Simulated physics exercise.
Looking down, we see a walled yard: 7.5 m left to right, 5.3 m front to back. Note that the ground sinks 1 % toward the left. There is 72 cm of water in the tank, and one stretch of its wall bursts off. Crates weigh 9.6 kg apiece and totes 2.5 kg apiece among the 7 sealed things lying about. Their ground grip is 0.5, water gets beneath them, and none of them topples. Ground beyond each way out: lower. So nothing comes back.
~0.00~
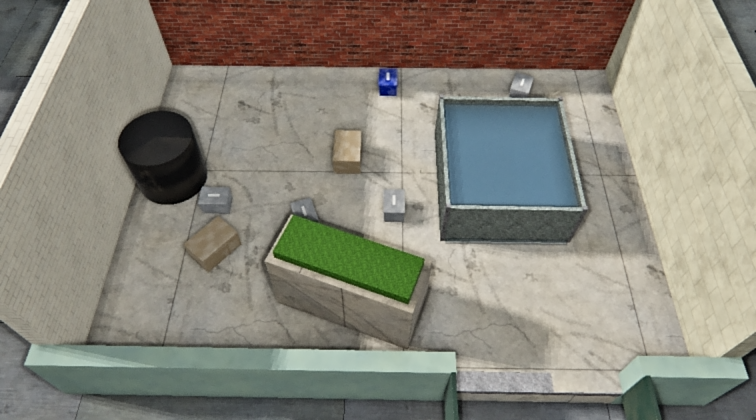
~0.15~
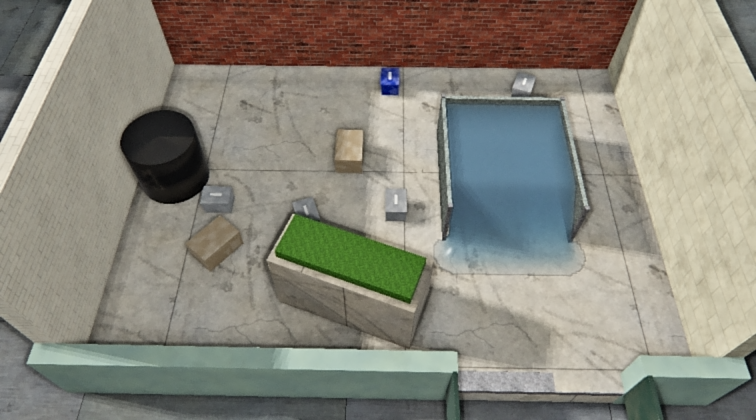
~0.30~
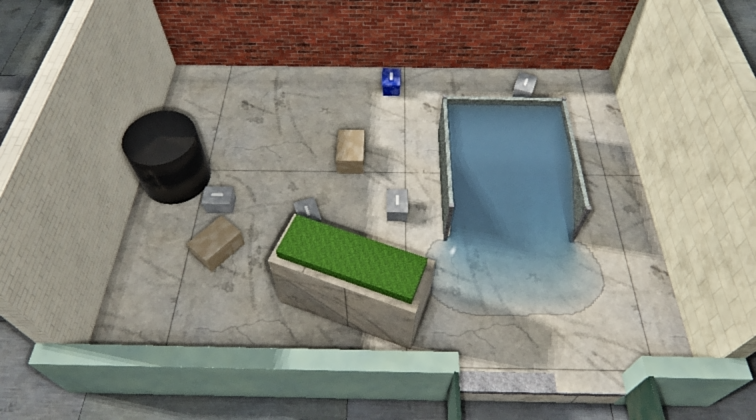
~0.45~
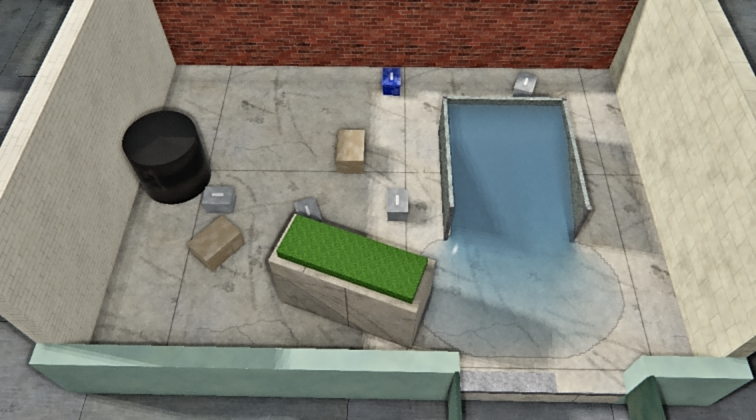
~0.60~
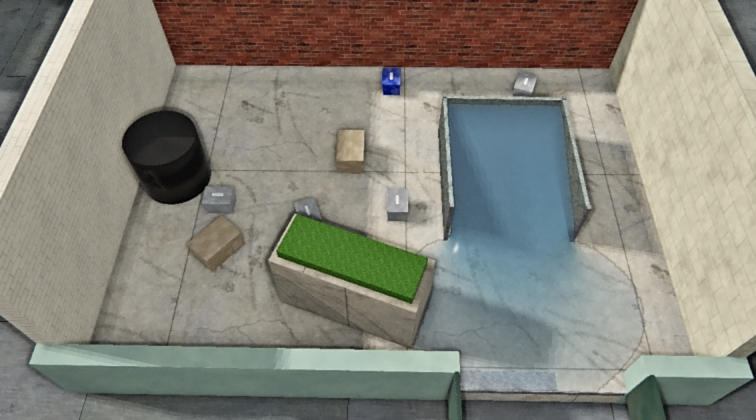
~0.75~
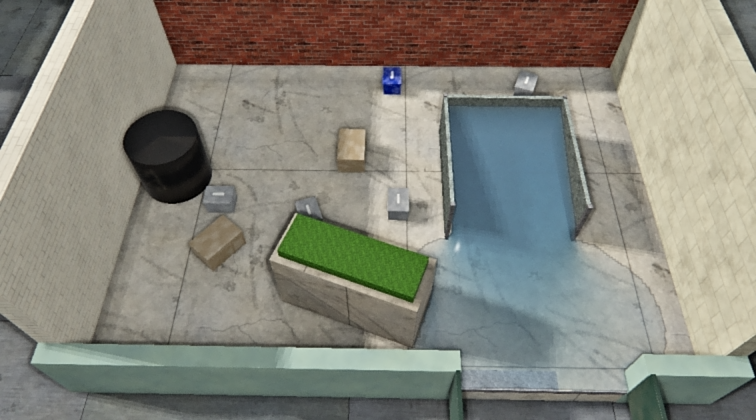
Water pouring from a tank as its front wall gives way, spreading across a walled concrete yard while scattered boxes stay put.
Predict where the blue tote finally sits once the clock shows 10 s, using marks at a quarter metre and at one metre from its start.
The blue tote sits inside the quarter-metre mark.
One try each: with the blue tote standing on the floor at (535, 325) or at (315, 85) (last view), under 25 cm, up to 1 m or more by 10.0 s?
Spot one - it is swept away; spot two - it barely budges.
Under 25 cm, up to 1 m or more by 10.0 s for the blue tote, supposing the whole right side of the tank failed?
Outcome for the blue tote: It is borne far off.
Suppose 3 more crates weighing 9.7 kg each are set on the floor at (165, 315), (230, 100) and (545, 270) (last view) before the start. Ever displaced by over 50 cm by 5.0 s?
Lab note - in order: Above threshold / below threshold / above threshold.
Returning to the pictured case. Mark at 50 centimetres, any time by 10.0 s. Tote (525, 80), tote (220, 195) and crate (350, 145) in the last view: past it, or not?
Well, going one by one, it's too far, too far and not that far.
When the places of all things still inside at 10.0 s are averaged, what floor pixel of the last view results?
Around (334, 151).
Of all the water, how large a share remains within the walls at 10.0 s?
32 %.
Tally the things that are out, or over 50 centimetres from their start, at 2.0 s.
The count is 0.
After 2.0 s the blue tote is near (392, 75), 0.0 m from its start, aground; 0 of 7 are out; 0 afloat.
After 4.5 s the blue tote is near (392, 75), 0.0 m from its start, aground; 0 of 7 are out; 0 afloat.
After 7.0 s the blue tote is near (392, 75), 0.0 m from its start, aground; 0 of 7 are out; 2 afloat.
After 10.0 s the blue tote is near (392, 75), 0.0 m from its start, aground; 0 of 7 are out; 0 afloat.
